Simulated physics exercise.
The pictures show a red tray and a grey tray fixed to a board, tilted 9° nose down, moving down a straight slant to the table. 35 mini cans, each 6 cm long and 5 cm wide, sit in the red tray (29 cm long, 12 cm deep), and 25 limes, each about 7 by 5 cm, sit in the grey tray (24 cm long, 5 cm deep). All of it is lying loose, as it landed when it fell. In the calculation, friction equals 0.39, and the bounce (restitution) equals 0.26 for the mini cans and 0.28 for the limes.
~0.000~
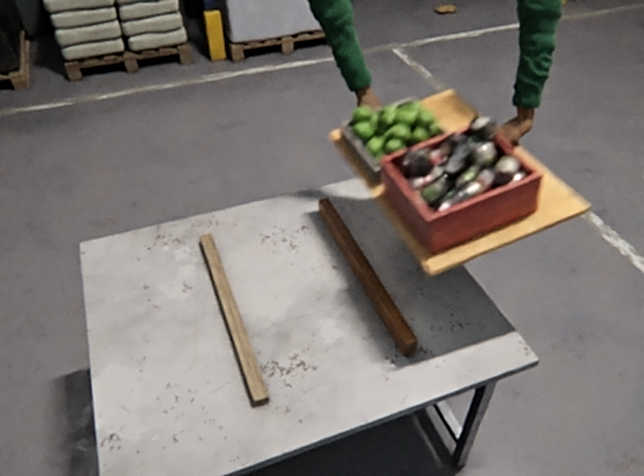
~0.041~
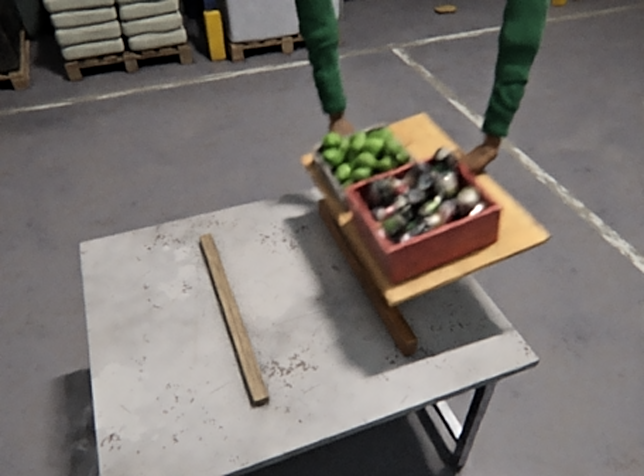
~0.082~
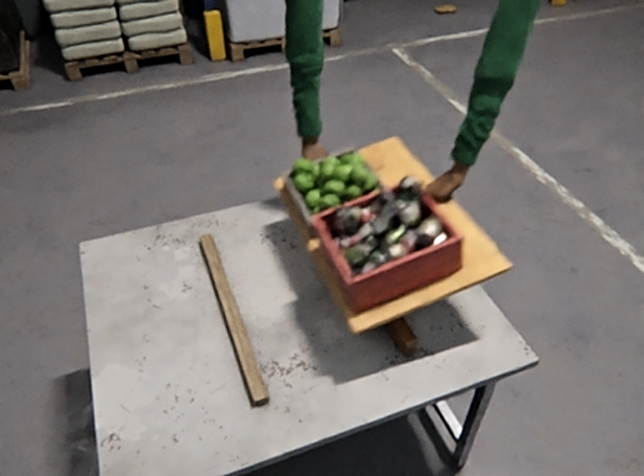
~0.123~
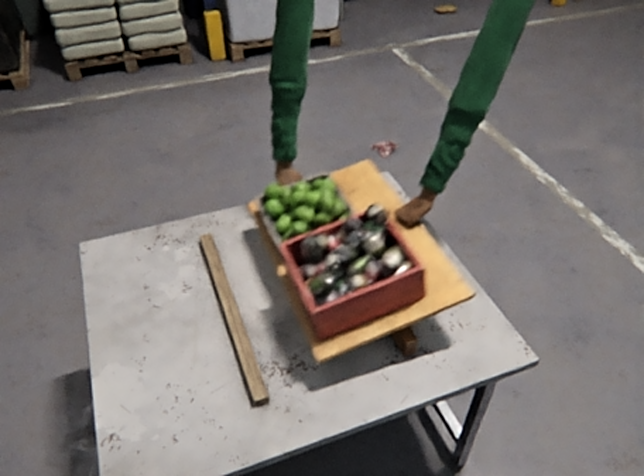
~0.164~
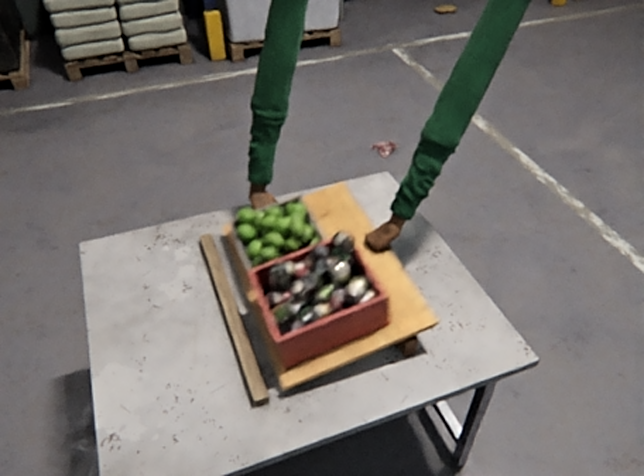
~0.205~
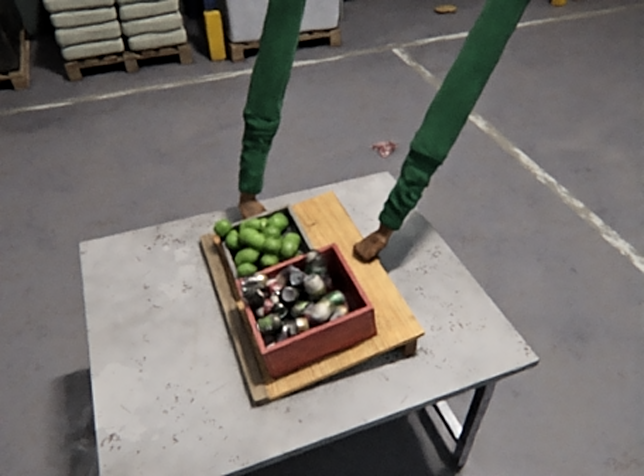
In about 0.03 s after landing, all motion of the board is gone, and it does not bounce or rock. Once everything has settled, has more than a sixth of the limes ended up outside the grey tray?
Yes.
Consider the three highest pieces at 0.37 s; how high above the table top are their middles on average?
Close to 24 cm, on average.
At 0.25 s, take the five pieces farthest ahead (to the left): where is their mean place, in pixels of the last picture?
The leading five average out near (223, 263).
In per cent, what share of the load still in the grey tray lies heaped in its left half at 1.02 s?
Close to 60 in every hundred.
After 0.25 s, the red tray is down by 1 of 35 and the grey tray is down by 4 of 25.
After 0.37 s, the red tray is down by 2 of 35 and the grey tray is down by 8 of 25.
After 0.59 s, the red tray is down by 2 of 35 and the grey tray is down by 9 of 25.
Outcome (at 1.02 s), the red tray is down by 3 of 35 and the grey tray is down by 9 of 25. Asked share, 9 of 25, 36 per cent.
